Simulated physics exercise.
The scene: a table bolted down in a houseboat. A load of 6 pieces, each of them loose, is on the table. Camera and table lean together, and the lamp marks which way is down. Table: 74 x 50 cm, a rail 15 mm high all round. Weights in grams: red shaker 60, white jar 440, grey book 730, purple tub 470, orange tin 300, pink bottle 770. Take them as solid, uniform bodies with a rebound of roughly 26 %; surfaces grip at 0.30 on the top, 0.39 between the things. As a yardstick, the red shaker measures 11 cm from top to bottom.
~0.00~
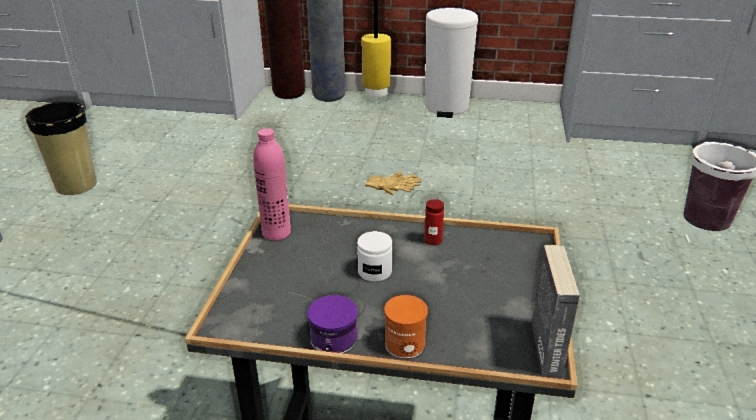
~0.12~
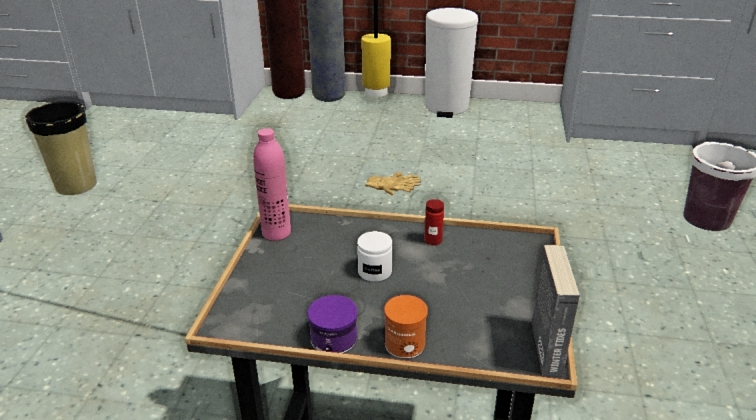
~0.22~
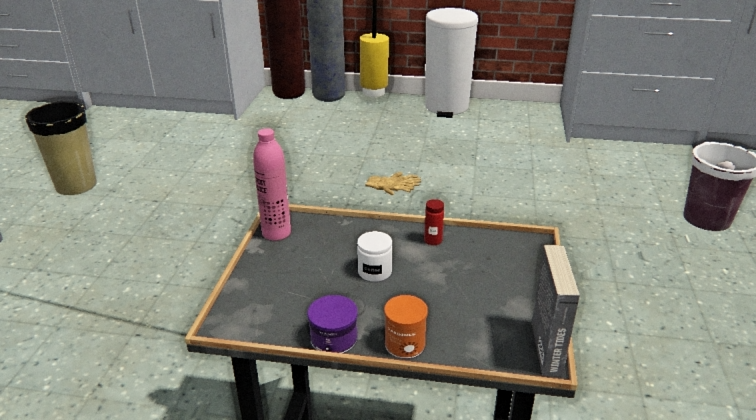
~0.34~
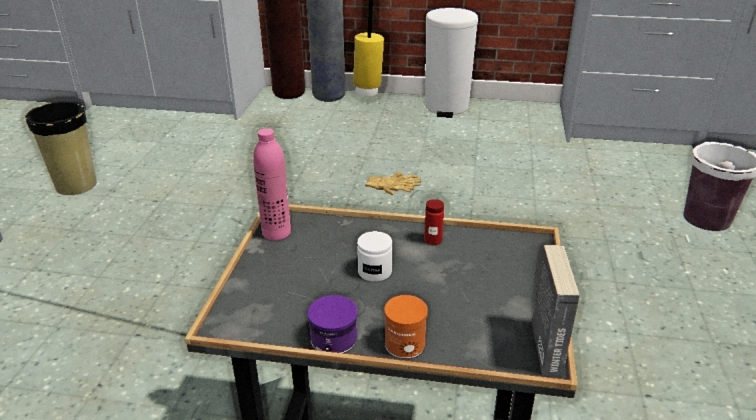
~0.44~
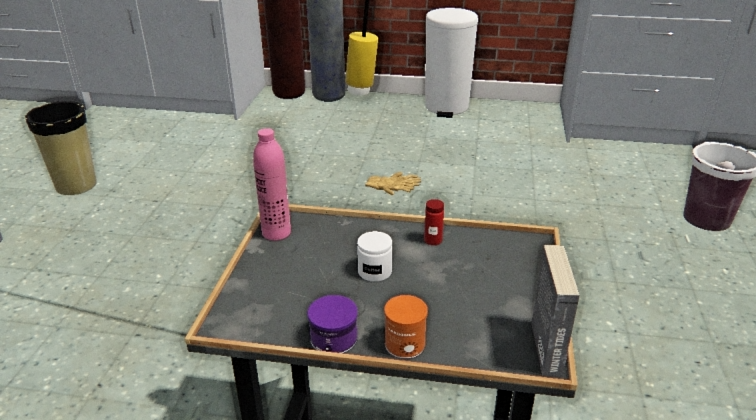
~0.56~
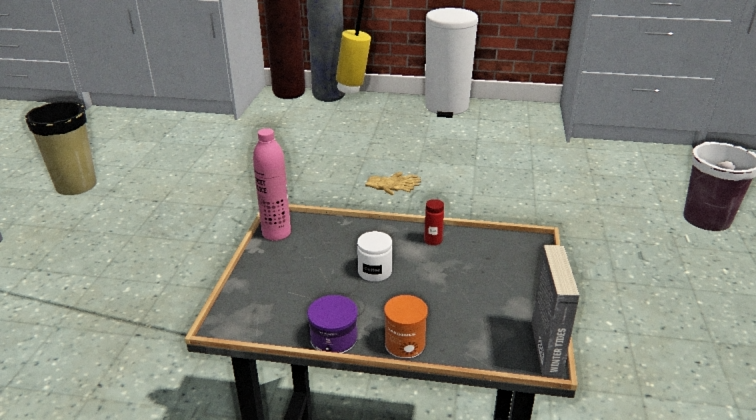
A dark-topped table with a raised wooden rim stands in a tiled room with grey cabinets and a brick wall, seen from above its near edge. On it are a pink bottle at left, a white jar, a red shaker behind, a purple tub and orange tin in front, and a grey book at right. The yellow object hanging at the back swings gradually left, while everything on the table stays put in an unchanged view.
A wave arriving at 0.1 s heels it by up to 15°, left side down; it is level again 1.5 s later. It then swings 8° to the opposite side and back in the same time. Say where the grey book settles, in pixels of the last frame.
Look near (458, 324).
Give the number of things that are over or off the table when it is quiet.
1 of them.
After 0.96 s, floor tilted 14°, left side down; grey book tipped 24° from how it sat near (530, 311).
After 1.16 s, floor tilted 10°, left side down; grey book on its side near (474, 328).
After 1.26 s, floor tilted 6°, left side down; grey book on its side near (462, 325); orange tin slid 3 cm.
After 1.66 s, boat level; grey book on its side near (458, 324); orange tin slid 4 cm.
At rest (3.6 s), tipped over on the table, grey book; the other 5 in place, give or take 5 cm. Seen from the same camera at the end, grey book near (458, 324).
